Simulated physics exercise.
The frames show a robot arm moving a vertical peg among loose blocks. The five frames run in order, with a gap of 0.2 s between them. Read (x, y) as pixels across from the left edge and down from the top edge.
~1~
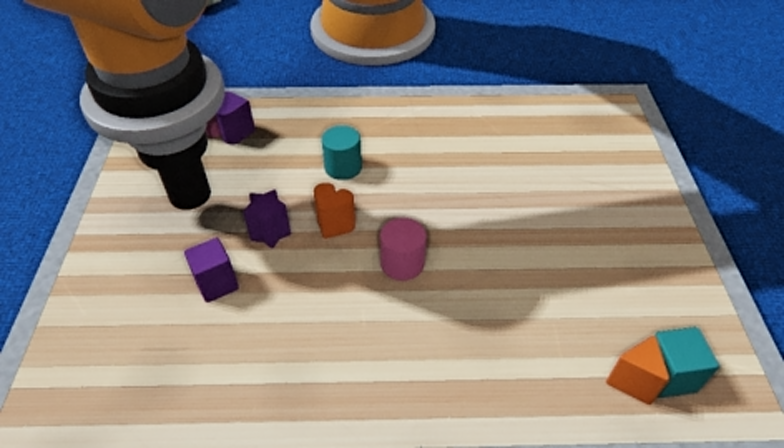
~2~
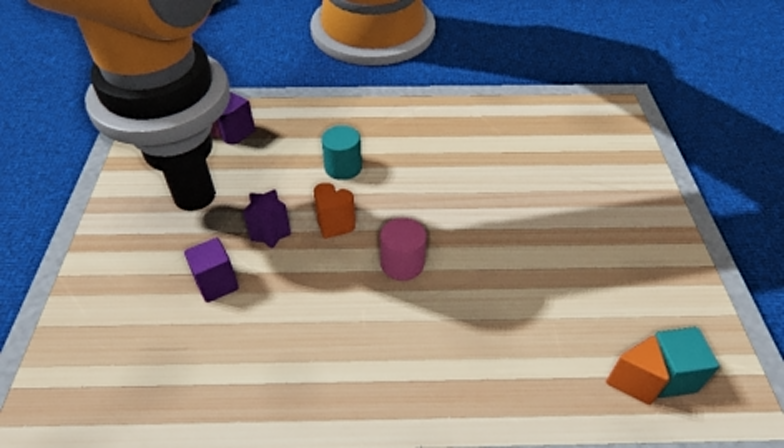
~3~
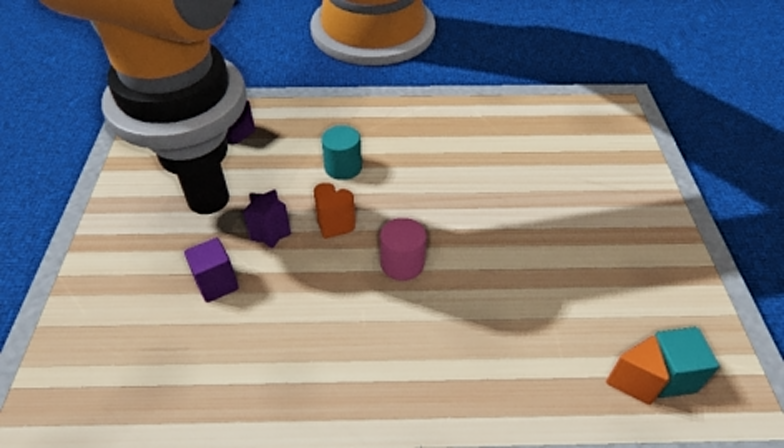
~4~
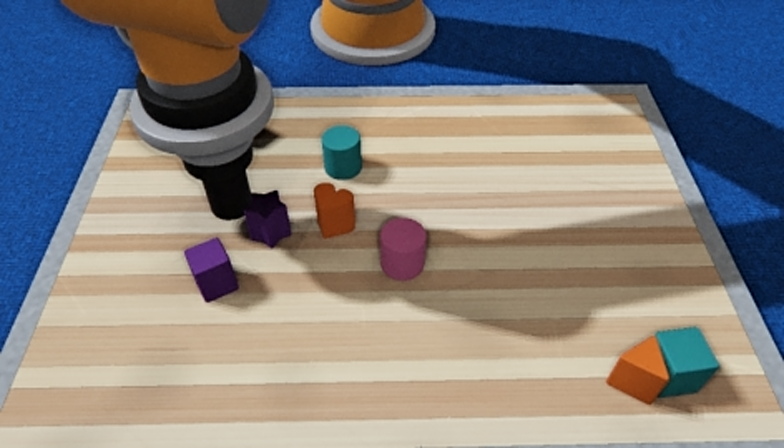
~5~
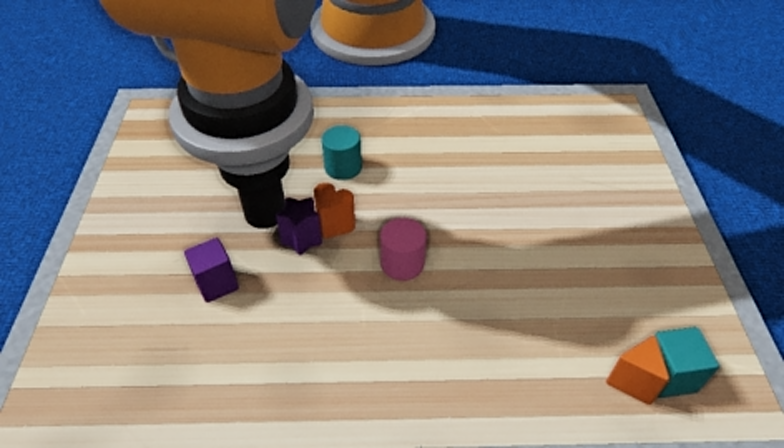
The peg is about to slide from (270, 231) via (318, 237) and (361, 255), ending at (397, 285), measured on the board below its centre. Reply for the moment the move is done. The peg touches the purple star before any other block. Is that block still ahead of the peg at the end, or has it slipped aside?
The peg keeps it before itself.
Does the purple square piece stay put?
Yes, I think so.
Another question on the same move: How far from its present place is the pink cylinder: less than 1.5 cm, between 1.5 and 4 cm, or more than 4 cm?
I'd go with over 4 cm for this block.
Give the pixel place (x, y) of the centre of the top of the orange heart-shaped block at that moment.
The middle of its upper face should be somewhere near (368, 193).
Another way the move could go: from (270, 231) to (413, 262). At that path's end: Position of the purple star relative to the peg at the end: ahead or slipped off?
It is still in front.
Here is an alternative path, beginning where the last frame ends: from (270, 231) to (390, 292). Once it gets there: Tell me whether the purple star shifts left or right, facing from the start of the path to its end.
To the path's left.
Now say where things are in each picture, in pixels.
The first picture shows peg's lower end (190, 196); purple square piece (206, 255); purple star (264, 202); orange heart-shaped block (332, 195); pink cylinder (403, 233).
The second picture shows peg (195, 197); blocks still.
The third picture shows peg (209, 200); blocks still.
The fourth picture shows peg (232, 206); blocks still.
The fifth picture shows peg (266, 214); purple square piece (206, 255); purple star (298, 209); orange heart-shaped block (332, 195); pink cylinder (403, 233).
The first path, step by step. One third of the way, peg (316, 220); purple star (347, 219); orange heart-shaped block (365, 195), turned 45° anticlockwise.
Two thirds of the way, peg (362, 239); purple star (392, 245), turned 20° clockwise; orange heart-shaped block (368, 193), turned 45° anticlockwise; pink cylinder (433, 244).
At the end, peg (397, 268); purple square piece still; purple star (430, 276), turned 20° clockwise; orange heart-shaped block (368, 193), turned 45° anticlockwise; pink cylinder (472, 258).
